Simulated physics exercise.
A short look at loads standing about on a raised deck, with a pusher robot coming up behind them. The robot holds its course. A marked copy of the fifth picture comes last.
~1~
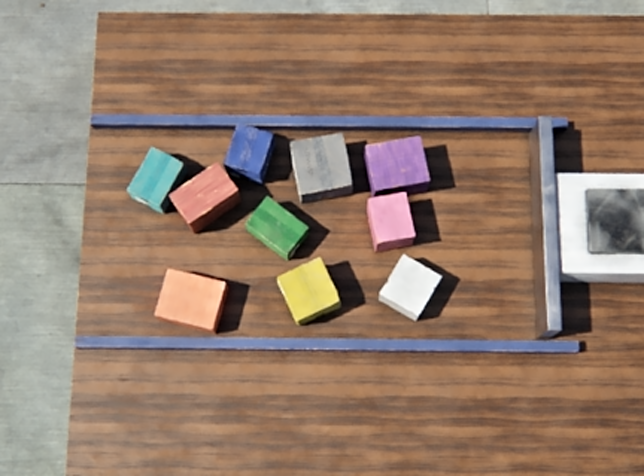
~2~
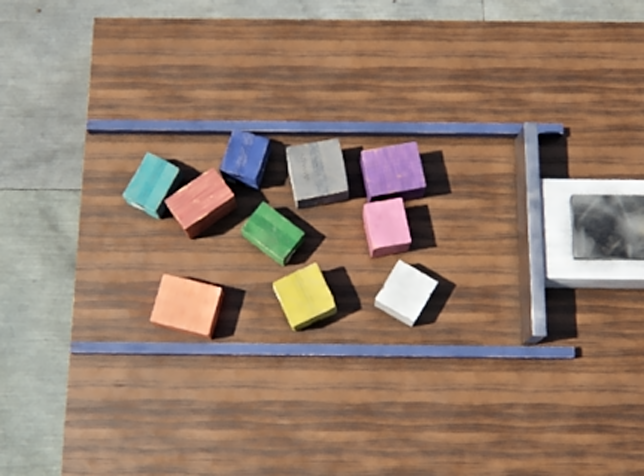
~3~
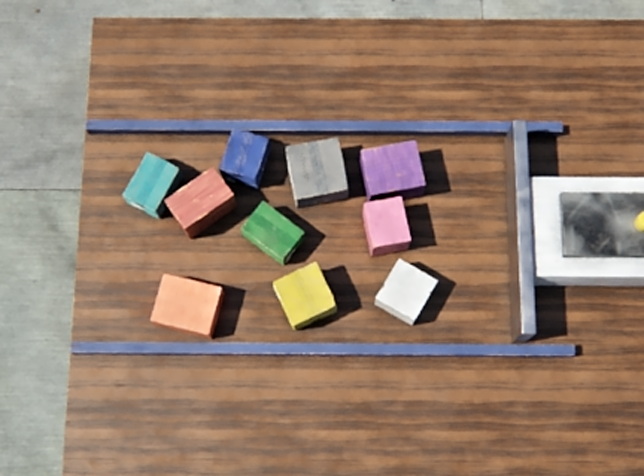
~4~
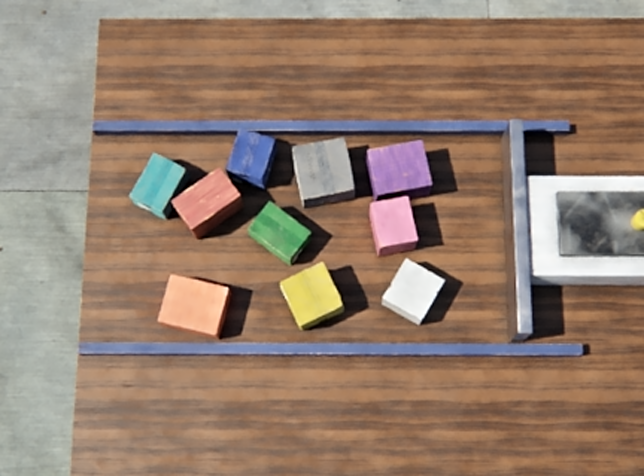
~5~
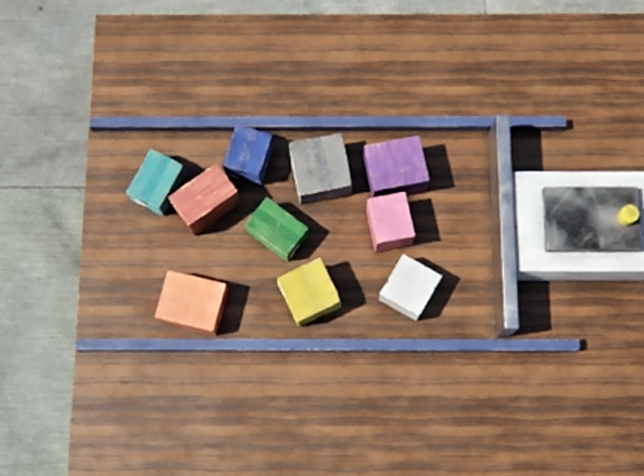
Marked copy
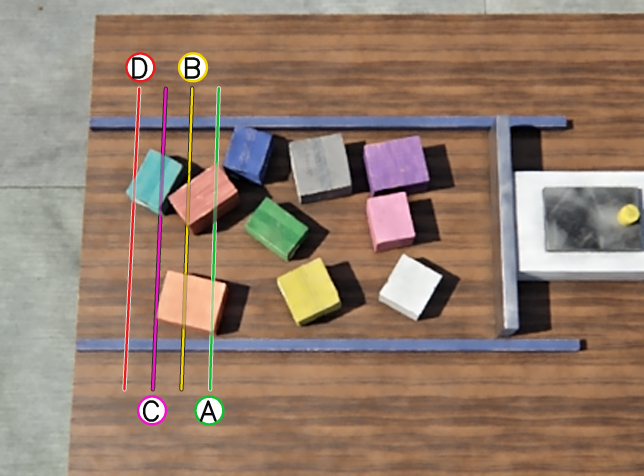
The video shows colourful blocks lying between two blue rails on a wooden surface, while a white machine with a wide grey bar at its front moves slowly left a short way toward them; the blocks stay in place.
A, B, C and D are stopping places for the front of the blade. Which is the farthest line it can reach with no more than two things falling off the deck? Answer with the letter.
No farther than A.
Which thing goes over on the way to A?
The turquoise parcel goes over.
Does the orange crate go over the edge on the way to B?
Yes.
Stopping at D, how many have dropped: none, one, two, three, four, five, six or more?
In all, six or more.
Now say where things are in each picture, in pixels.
The first frame shows pink crate (390, 222); grey parcel (322, 168); orange crate (192, 302).
The second frame shows robot (612, 227); yellow parcel (305, 298).
The third frame shows robot (601, 224); turquoise parcel (154, 186).
The fourth frame shows robot (598, 223); blue box (252, 159).
The fifth frame shows robot (584, 219); green box (277, 230); pink crate (390, 222); grey parcel (321, 169).
On the marked copy, A at (215, 233); B at (187, 233); C at (160, 233); D at (132, 233).
With A. Early on, robot (478, 219); white crate (369, 301); purple crate (364, 165).
Further on, robot (371, 219); turquoise parcel (127, 185); blue box (164, 149).
At the end, robot (291, 219); turquoise parcel over the edge; blue box (88, 150); one fallen.
As for the rest, B drops four; C drops five; D drops seven.
